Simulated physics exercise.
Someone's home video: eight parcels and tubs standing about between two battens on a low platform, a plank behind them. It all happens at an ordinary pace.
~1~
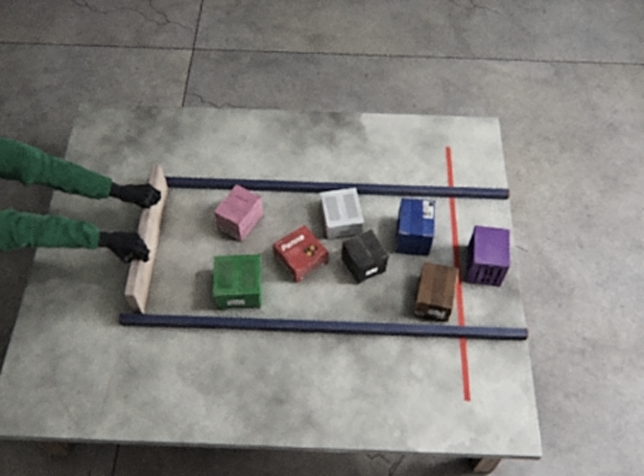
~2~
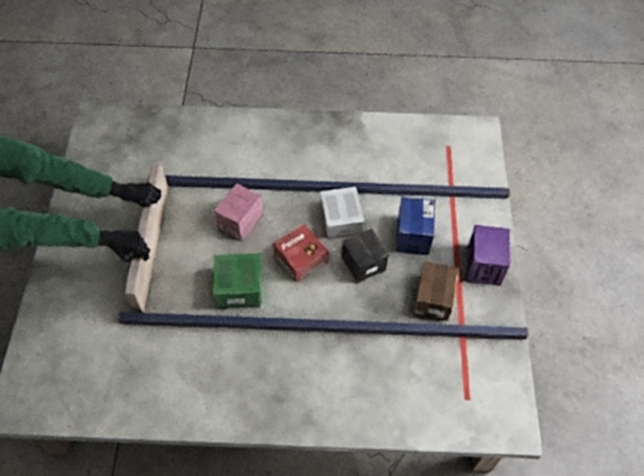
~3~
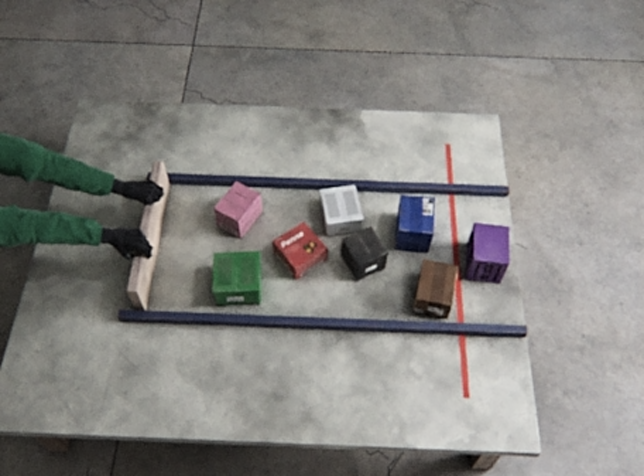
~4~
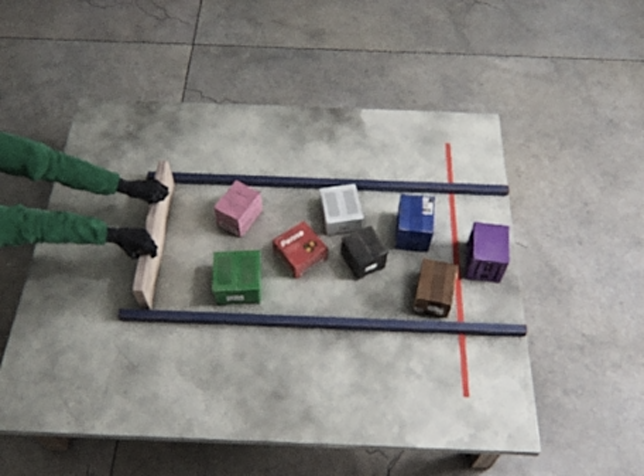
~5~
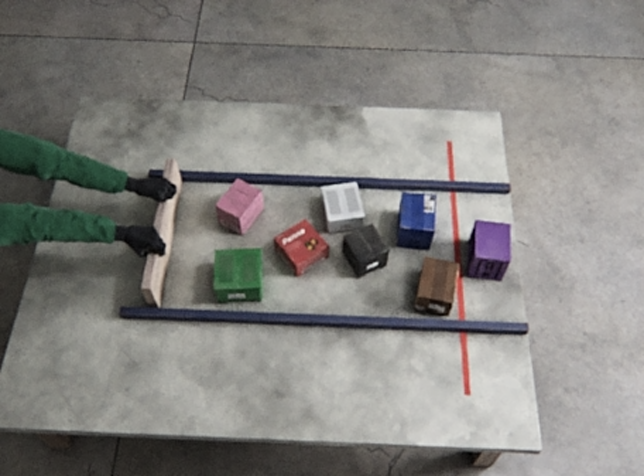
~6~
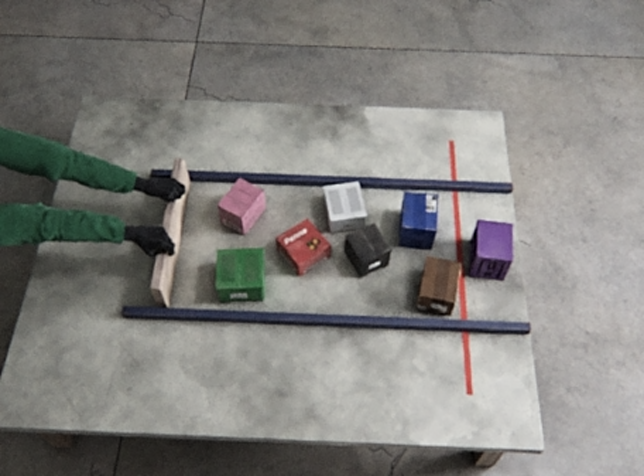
Two gloved hands in green sleeves slid a wooden plank slowly a short way right between two dark rails, while the eight colourful boxes ahead of it stayed put around the red line.
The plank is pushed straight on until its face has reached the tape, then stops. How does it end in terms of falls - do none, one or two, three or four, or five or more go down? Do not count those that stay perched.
So the tally of ones that come down is three, perhaps four, really.
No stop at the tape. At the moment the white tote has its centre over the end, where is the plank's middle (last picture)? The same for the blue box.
The white tote gives roughly (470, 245), the blue box roughly (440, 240).
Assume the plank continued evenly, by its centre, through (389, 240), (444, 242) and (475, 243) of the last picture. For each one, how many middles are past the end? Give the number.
Respectively 0, 2 and 5.
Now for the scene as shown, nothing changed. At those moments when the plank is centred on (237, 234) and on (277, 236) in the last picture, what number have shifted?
One spot: 2. Other spot: 3.
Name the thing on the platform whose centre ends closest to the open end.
Black tote.
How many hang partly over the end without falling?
Counting them gives 2.
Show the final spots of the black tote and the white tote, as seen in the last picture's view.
The black tote at (525, 266), the white tote at (505, 204).
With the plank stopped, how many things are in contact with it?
3 are in contact with it.
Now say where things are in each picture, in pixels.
Purple crate (488, 256); brown parcel (436, 292); blue box (415, 227); plank (148, 238); tape (457, 260), in the first picture.
Brown parcel (436, 291); red box (301, 253), in the second picture.
Blue box (415, 224); white tote (341, 211), in the third picture.
Purple crate (487, 252); black tote (364, 253), in the fourth picture.
Brown parcel (437, 286); green tote (239, 276), in the fifth picture.
Purple crate (491, 250); brown parcel (439, 286); blue box (418, 221); plank (172, 232); tape (460, 254), in the sixth picture.
Early on, none off yet; purple crate at rest near (491, 250); brown parcel at rest near (439, 286); blue box at rest near (418, 221).
A while later, none off yet; purple crate at rest near (491, 250); brown parcel at rest near (440, 286); blue box moving near (420, 221).
Further along, none off yet; purple crate travelled a little near (515, 254); brown parcel travelled about its own width near (483, 295); blue box travelled about its own width near (487, 227).
Finally, the number that fall off is three or four; lost, blue box, brown parcel and purple crate.
